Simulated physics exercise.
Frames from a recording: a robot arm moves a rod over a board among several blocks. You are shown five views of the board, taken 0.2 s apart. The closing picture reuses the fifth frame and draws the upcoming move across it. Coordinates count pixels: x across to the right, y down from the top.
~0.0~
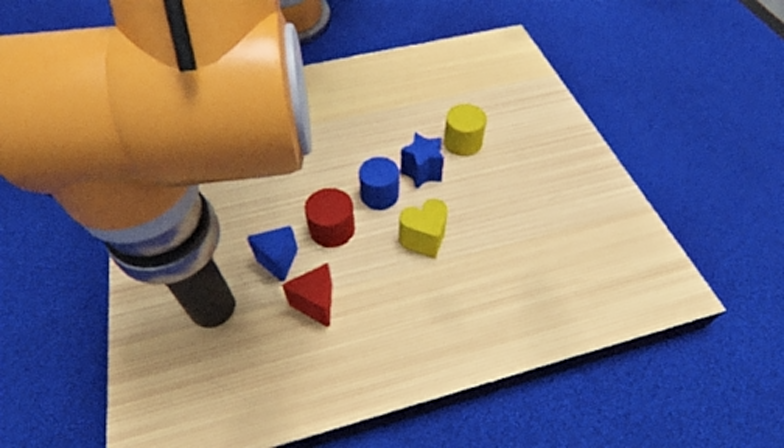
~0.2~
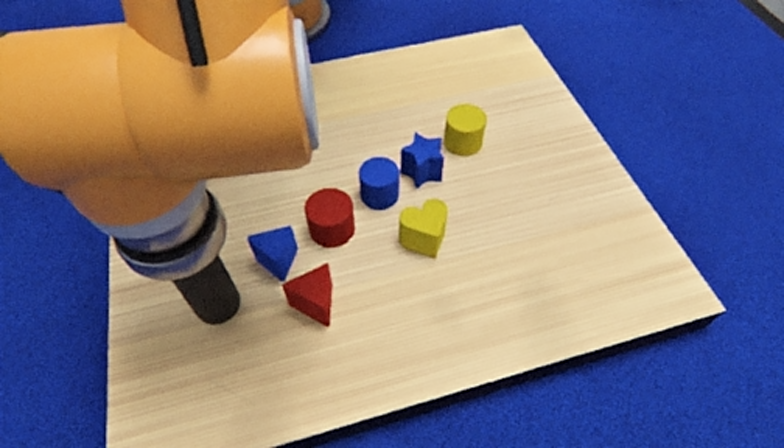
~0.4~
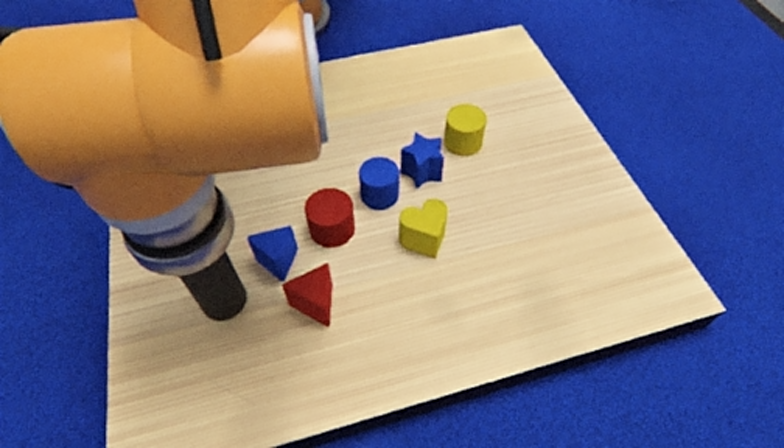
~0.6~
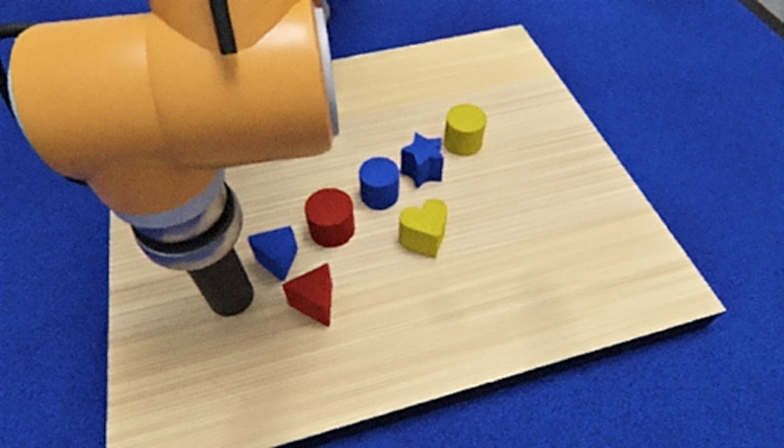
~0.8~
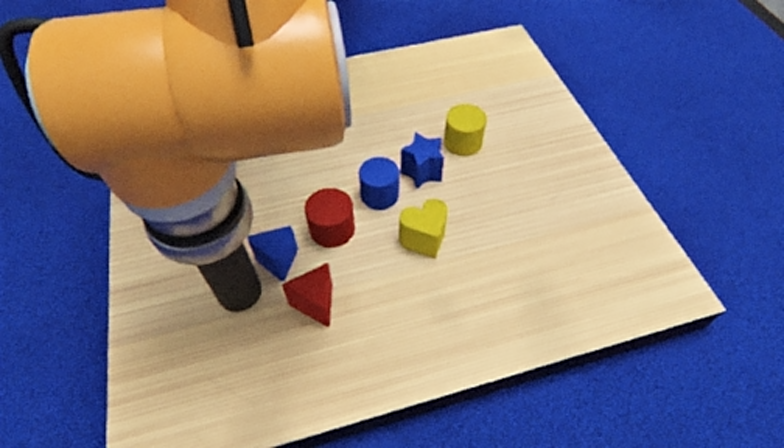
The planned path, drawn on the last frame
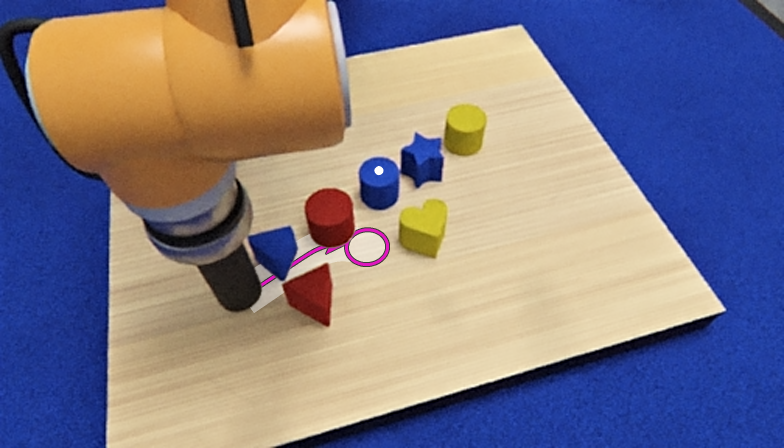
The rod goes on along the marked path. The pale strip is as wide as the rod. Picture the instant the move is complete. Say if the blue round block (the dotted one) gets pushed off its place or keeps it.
That block will leave its spot.
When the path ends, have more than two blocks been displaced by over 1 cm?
Short answer: Yes.
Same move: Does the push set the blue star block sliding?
No, that is not what happens.
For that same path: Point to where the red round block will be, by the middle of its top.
By then it is at (357, 186).
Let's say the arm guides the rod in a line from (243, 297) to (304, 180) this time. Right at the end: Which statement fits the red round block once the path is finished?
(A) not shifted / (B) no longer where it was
The answer is B.
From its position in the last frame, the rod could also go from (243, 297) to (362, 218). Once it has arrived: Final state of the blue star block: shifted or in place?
It is shoved along.
The line goes from (243, 297) by way of (283, 271) and (323, 247) to (367, 247); the dot is on the blue round block.
The first path, step by step. One third of the way, rod at (283, 264); blue triangular piece at (293, 219), turned 30° anticlockwise.
Two thirds of the way, rod at (323, 241); blue triangular piece at (302, 198), turned 50° anticlockwise; red round block at (345, 192).
At the end, rod at (367, 241); blue triangular piece at (302, 198), turned 50° anticlockwise; red round block at (357, 186); blue round block at (388, 160); blue star block unmoved; yellow heart-shaped block unmoved.
